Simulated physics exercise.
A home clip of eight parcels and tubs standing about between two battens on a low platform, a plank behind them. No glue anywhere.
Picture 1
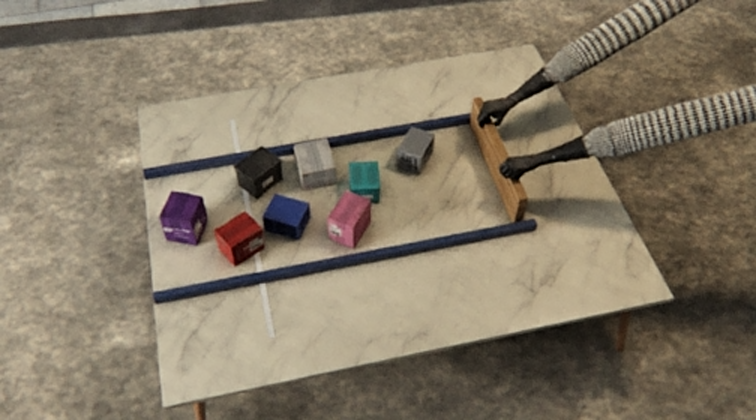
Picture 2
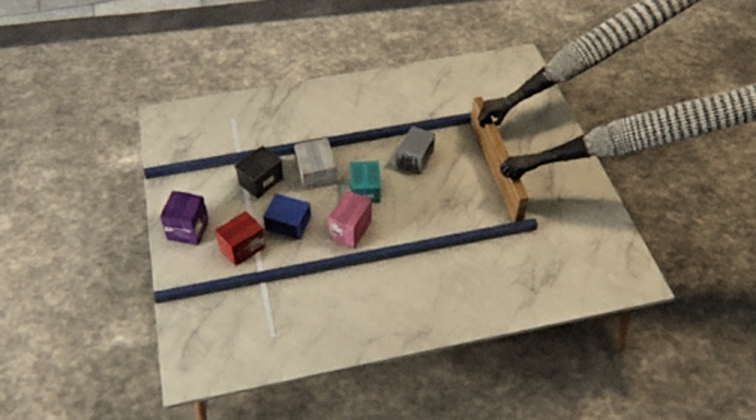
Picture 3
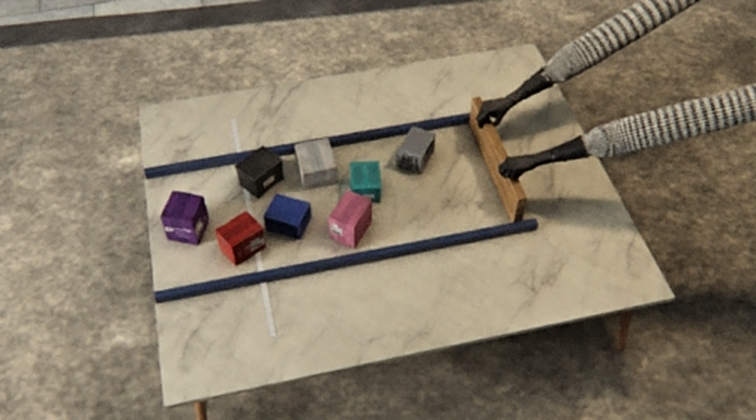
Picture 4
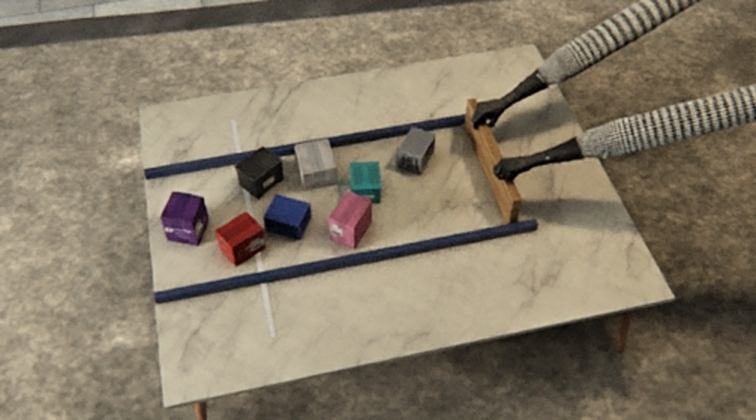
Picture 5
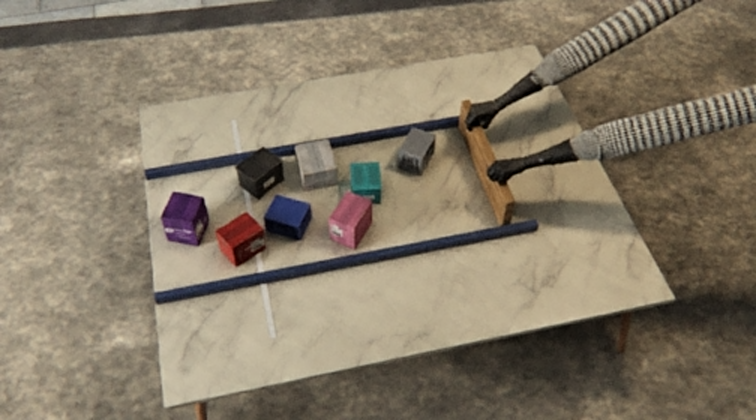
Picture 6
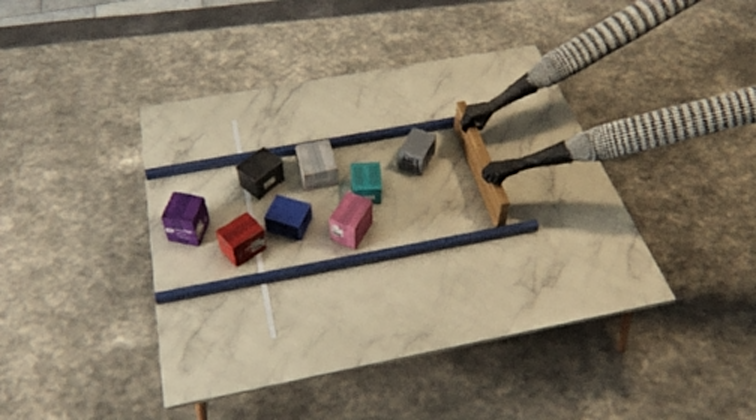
Two arms in pale ribbed sleeves with dark hands hold a wooden plank at the right of a pale marble-patterned low table, seen from above at an angle. Between two dark blue battens stand eight boxes, purple, red, black and blue towards the left, white, teal, pink and grey further right. The hands slide the plank slightly left, while the boxes and camera stay still.
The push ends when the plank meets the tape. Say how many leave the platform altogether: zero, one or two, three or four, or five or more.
The number that fall off is zero.
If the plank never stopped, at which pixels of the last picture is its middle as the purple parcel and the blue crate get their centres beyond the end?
About (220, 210), and (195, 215) for the other.
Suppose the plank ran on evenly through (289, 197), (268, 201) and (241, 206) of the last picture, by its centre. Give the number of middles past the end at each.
It would be 0, 0 and 0.
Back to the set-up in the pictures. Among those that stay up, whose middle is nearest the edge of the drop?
It is the black tote.
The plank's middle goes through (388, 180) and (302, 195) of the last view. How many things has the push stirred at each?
First 2, then 7.
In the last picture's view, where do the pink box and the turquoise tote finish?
First (244, 253), then (225, 215).
Soon after, none off yet; purple parcel at rest near (186, 219); red parcel at rest near (242, 240); black tote at rest near (261, 174).
After that, none off yet; purple parcel at rest near (186, 219); red parcel at rest near (242, 240); black tote displaced a little near (238, 177).
In the end, the number that fall off is zero.
